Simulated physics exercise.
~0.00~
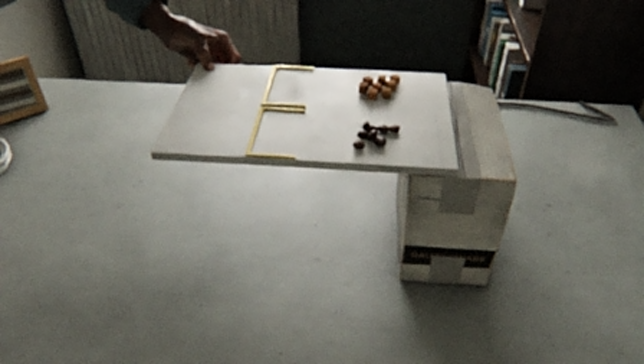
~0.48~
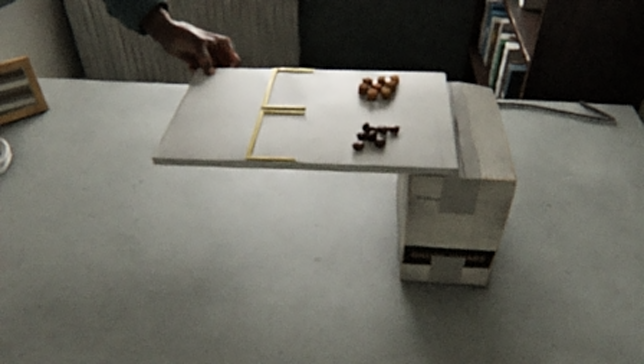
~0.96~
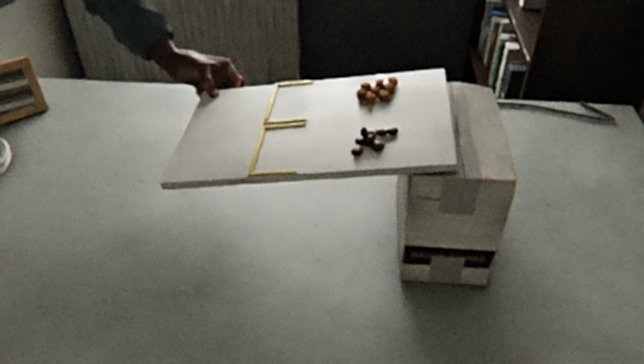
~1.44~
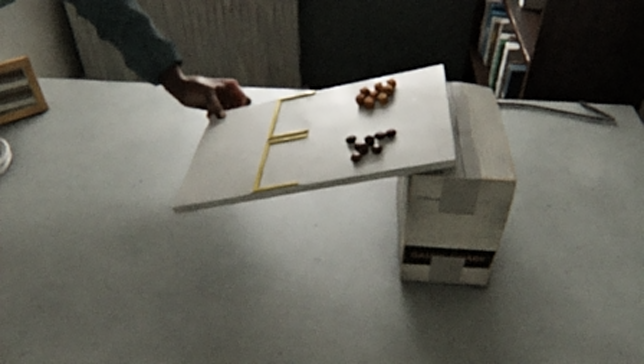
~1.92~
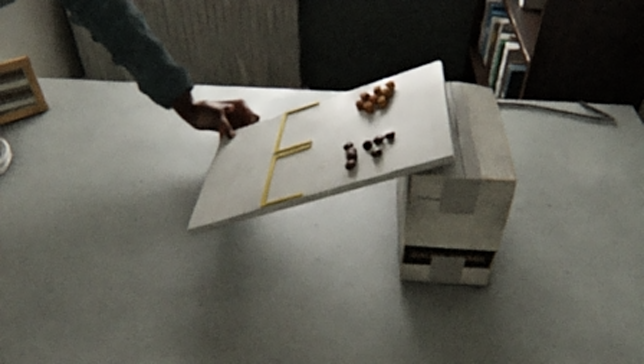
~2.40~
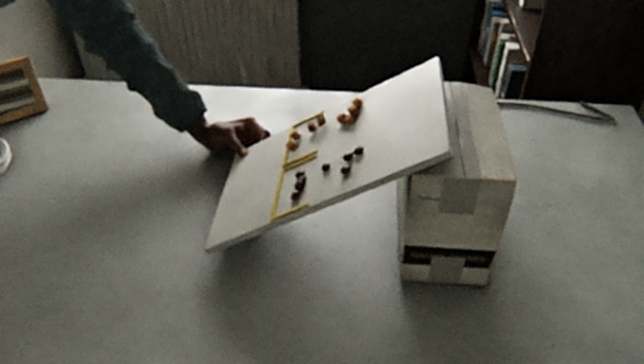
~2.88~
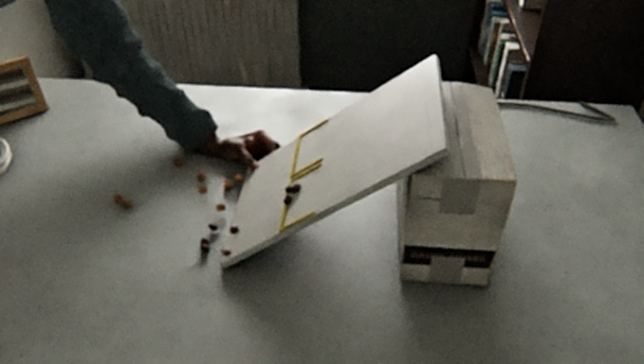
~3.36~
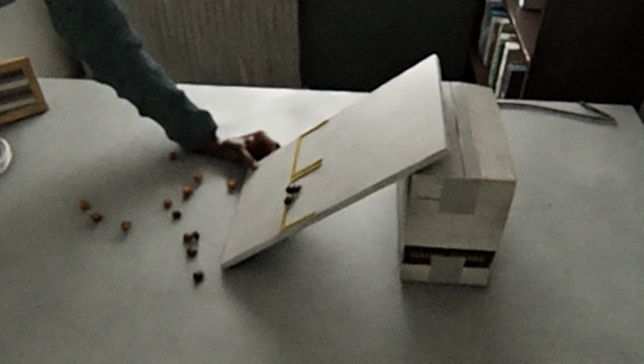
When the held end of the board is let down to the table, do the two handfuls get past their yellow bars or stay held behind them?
Both handfuls get past their bars and spill onto the table. The brown pieces at the back all clear theirs, while a few of the dark ones in front stay at the bar.
